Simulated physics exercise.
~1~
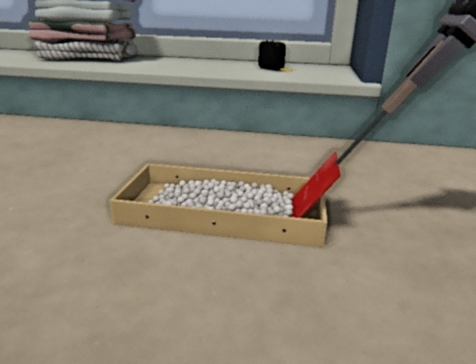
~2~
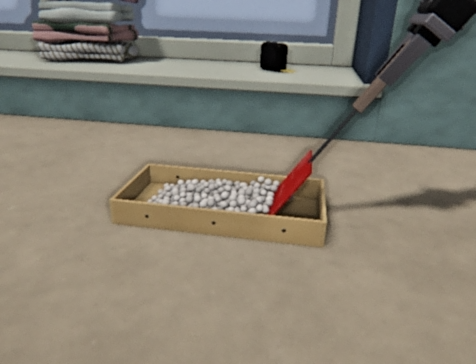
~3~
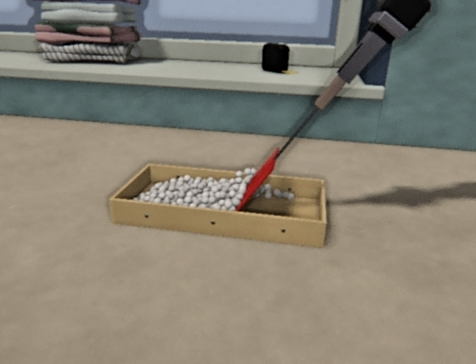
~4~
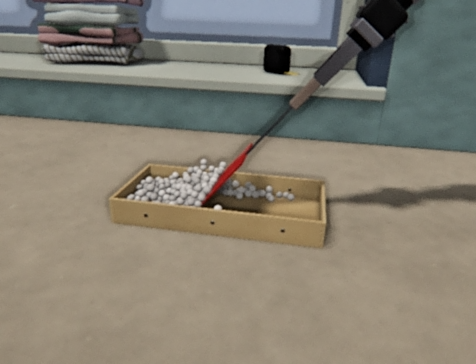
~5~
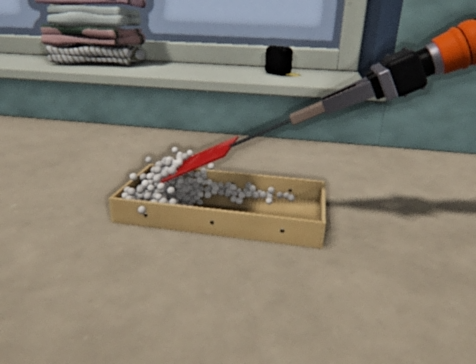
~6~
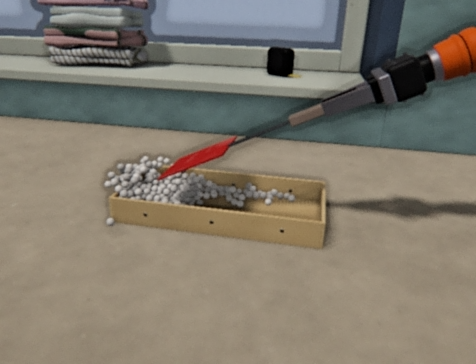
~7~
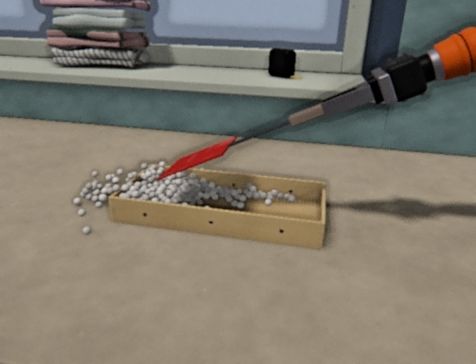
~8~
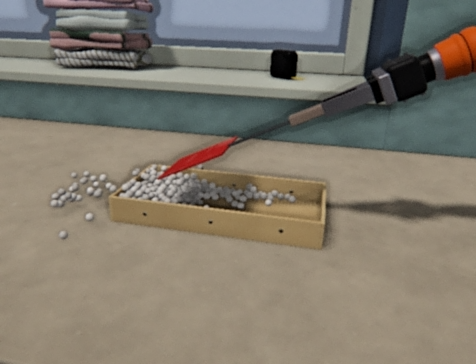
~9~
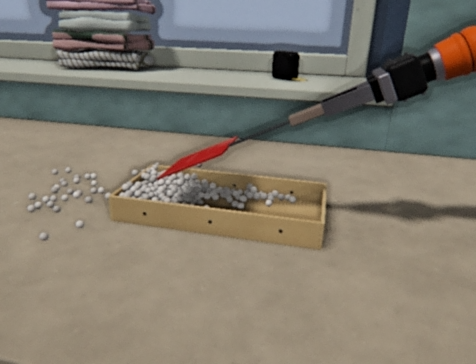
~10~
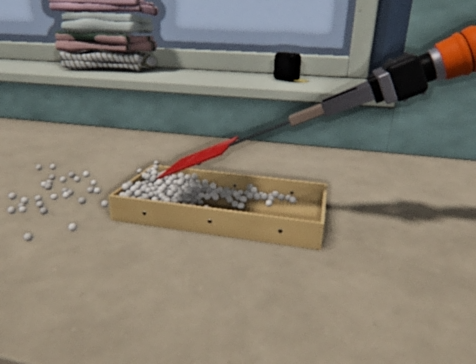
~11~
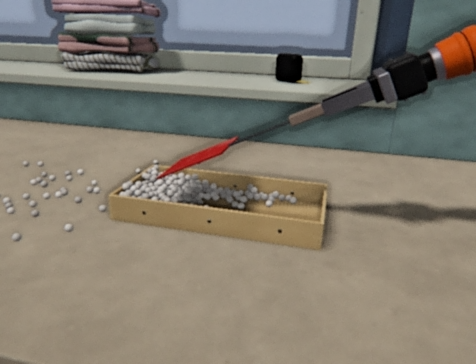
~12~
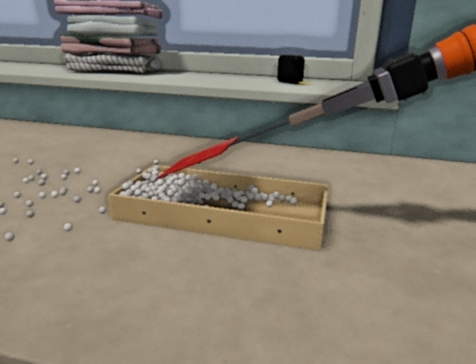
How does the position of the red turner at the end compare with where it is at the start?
At the start the turner's red blade is at the right end of the trough, and by the end it is farther left, resting over the beads heaped near the left end.
